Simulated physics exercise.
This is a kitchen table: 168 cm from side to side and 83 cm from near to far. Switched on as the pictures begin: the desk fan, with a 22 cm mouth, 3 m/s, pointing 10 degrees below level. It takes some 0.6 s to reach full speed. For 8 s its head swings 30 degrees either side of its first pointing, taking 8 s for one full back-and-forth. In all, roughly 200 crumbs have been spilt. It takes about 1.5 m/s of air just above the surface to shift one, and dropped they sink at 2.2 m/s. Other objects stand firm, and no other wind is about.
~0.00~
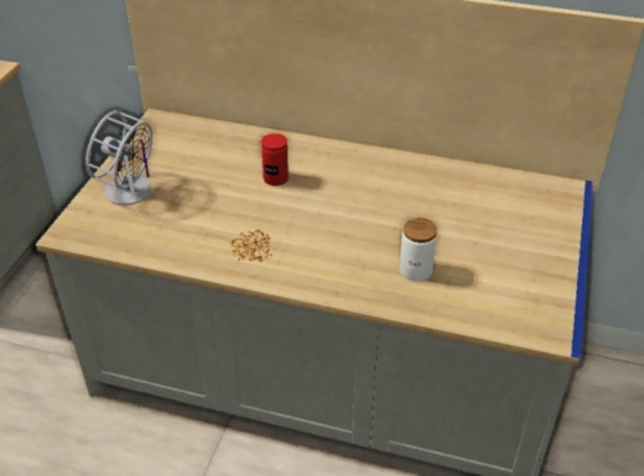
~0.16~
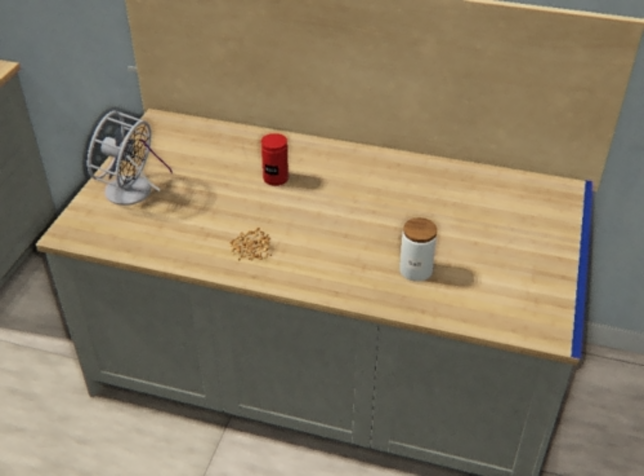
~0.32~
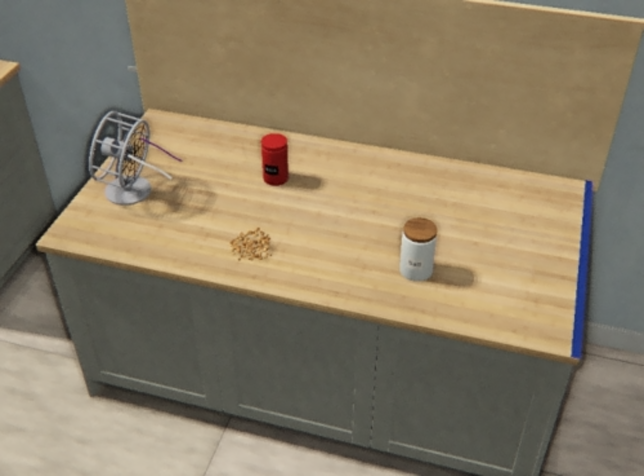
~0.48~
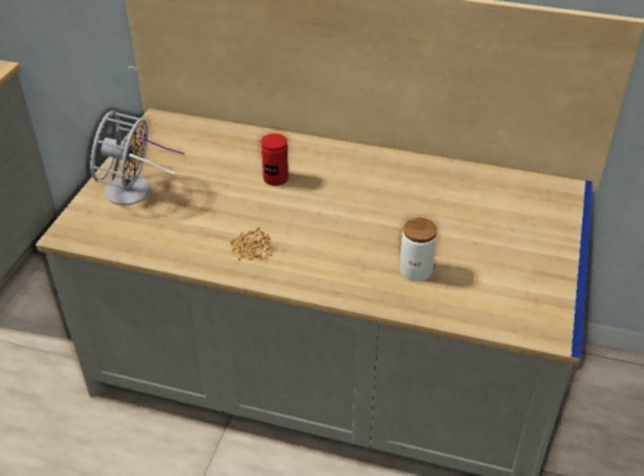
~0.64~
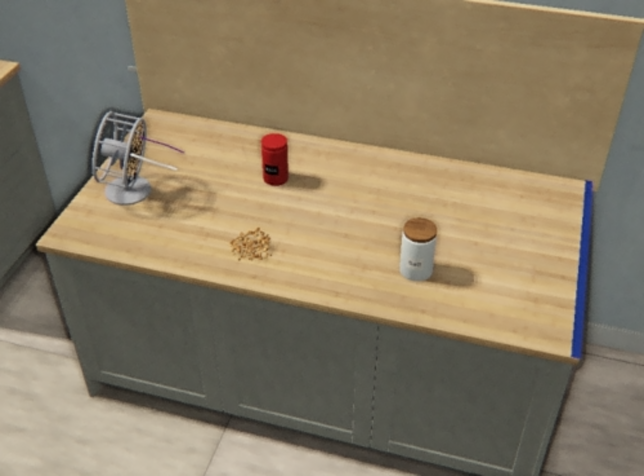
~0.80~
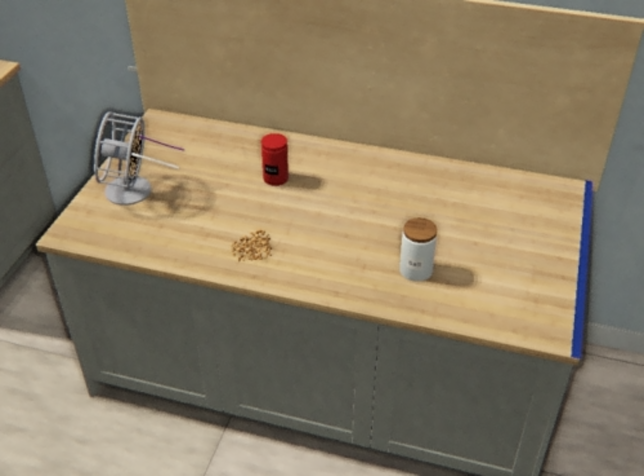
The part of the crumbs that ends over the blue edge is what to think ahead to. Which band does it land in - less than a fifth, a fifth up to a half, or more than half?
It lands at less than a fifth.
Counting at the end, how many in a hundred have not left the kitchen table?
Roughly 0 in a hundred.
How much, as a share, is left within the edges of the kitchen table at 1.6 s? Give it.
Roughly 80 per cent.
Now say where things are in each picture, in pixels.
In the first picture, the middle of the crumbs is near (253, 245), none has stirred yet and the mouth of the desk fan is at (120, 150).
In the second picture, the middle of the crumbs is near (253, 244), none has stirred yet and the blue edge is centred on (587, 260).
In the third picture, the middle of the crumbs is near (253, 244), none has stirred yet, the top of a jar is at (274, 140) and the top of a jar is at (420, 228).
In the fourth picture, the middle of the crumbs is near (253, 244), none has stirred yet and the head of the desk fan has turned about 11 degrees towards the back.
In the fifth picture, the middle of the crumbs is near (253, 244) and none has stirred yet.
In the sixth picture, the middle of the crumbs is near (255, 247), the farthest in sight from the desk fan is at (271, 256), about 10 % have left their places and the head of the desk fan has turned about 18 degrees towards the back.
After 1.6 s the count stands so, 0 % are over the blue edge; the middle of those left on the top is near (323, 302).
After 2.6 s the count stands so, 0 % are over the blue edge; the middle of those left on the top is near (321, 298).
After 4.4 s the count stands so, 0 % are over the blue edge; the middle of those left on the top is near (323, 299).
After 8.0 s, at the end, 0 % are over the blue edge.
